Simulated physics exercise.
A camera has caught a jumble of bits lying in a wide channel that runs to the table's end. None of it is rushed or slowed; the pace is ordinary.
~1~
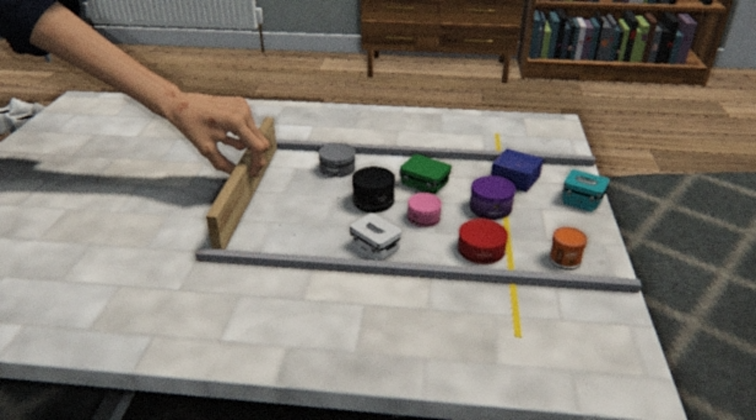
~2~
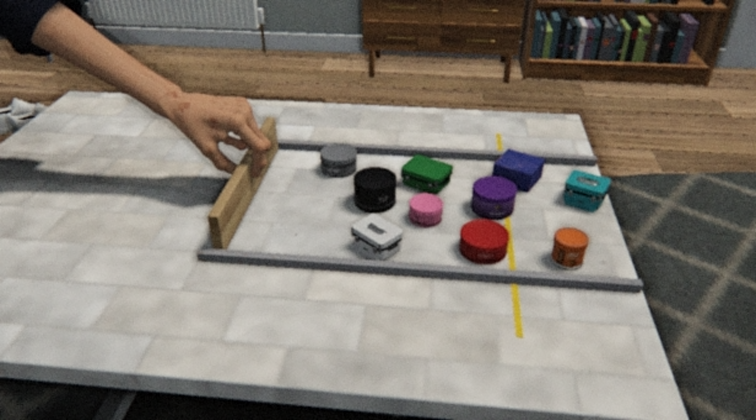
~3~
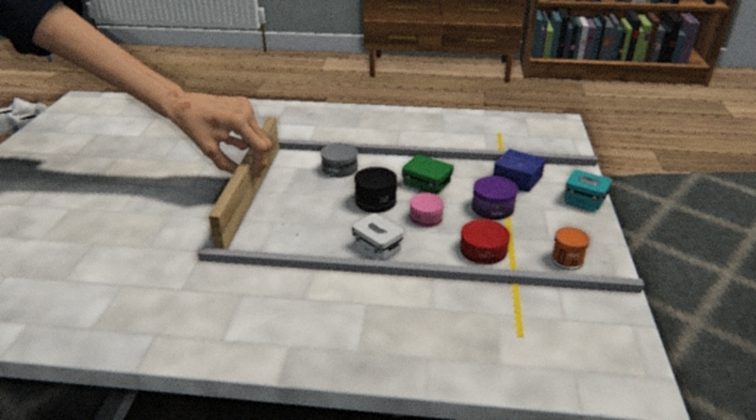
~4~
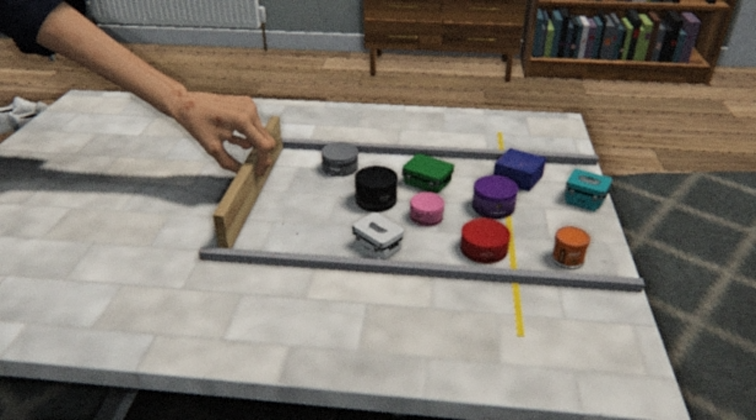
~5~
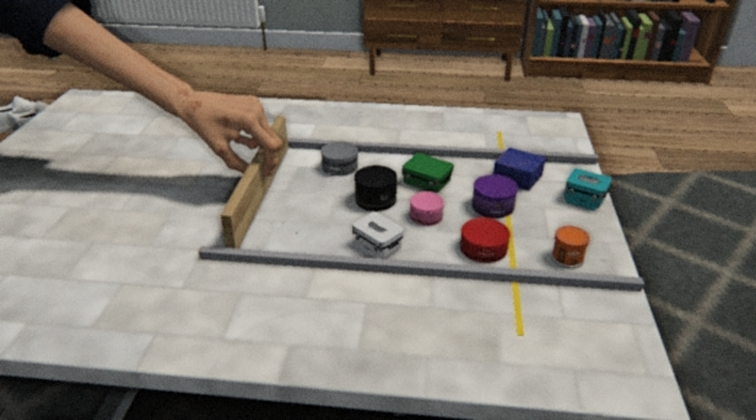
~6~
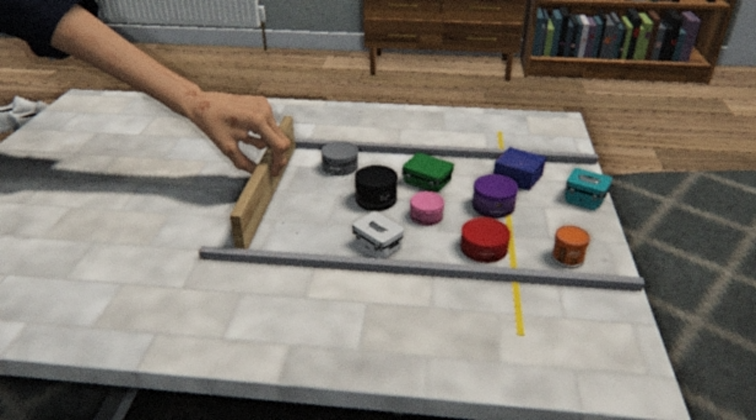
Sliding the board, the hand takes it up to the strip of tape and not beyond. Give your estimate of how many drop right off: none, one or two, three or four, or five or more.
Most likely nothing will tumble off the end.
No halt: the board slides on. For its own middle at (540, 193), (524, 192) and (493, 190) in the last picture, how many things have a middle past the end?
2, 1 and 0.
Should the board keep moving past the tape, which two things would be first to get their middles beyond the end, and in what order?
The turquoise case comes first, followed by the orange tin.
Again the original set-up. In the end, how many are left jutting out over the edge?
Looks like 1 of them.
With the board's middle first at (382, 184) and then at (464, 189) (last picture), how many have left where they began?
5 at one spot and 8 at the other.
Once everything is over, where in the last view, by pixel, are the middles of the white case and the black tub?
The white case ends at (530, 254) and the black tub at (531, 199).
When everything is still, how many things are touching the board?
The count in contact is 4.
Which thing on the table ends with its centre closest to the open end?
The turquoise case.
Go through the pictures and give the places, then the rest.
In the first picture, turquoise case (584, 191); orange tin (568, 248); blue block (517, 170); board (247, 178); tape (505, 212).
In the second picture, orange tin (569, 248); board (248, 178).
In the third picture, blue block (519, 170); pink tub (427, 210).
In the fourth picture, turquoise case (587, 190); grey tub (340, 159).
In the fifth picture, orange tin (570, 247); red tub (485, 240).
In the sixth picture, turquoise case (587, 189); orange tin (570, 246); blue block (519, 168); board (267, 177); tape (508, 210).
Soon after, none off yet; turquoise case at rest near (587, 189); orange tin at rest near (570, 246); blue block at rest near (519, 168).
At rest, the number that fall off is zero.
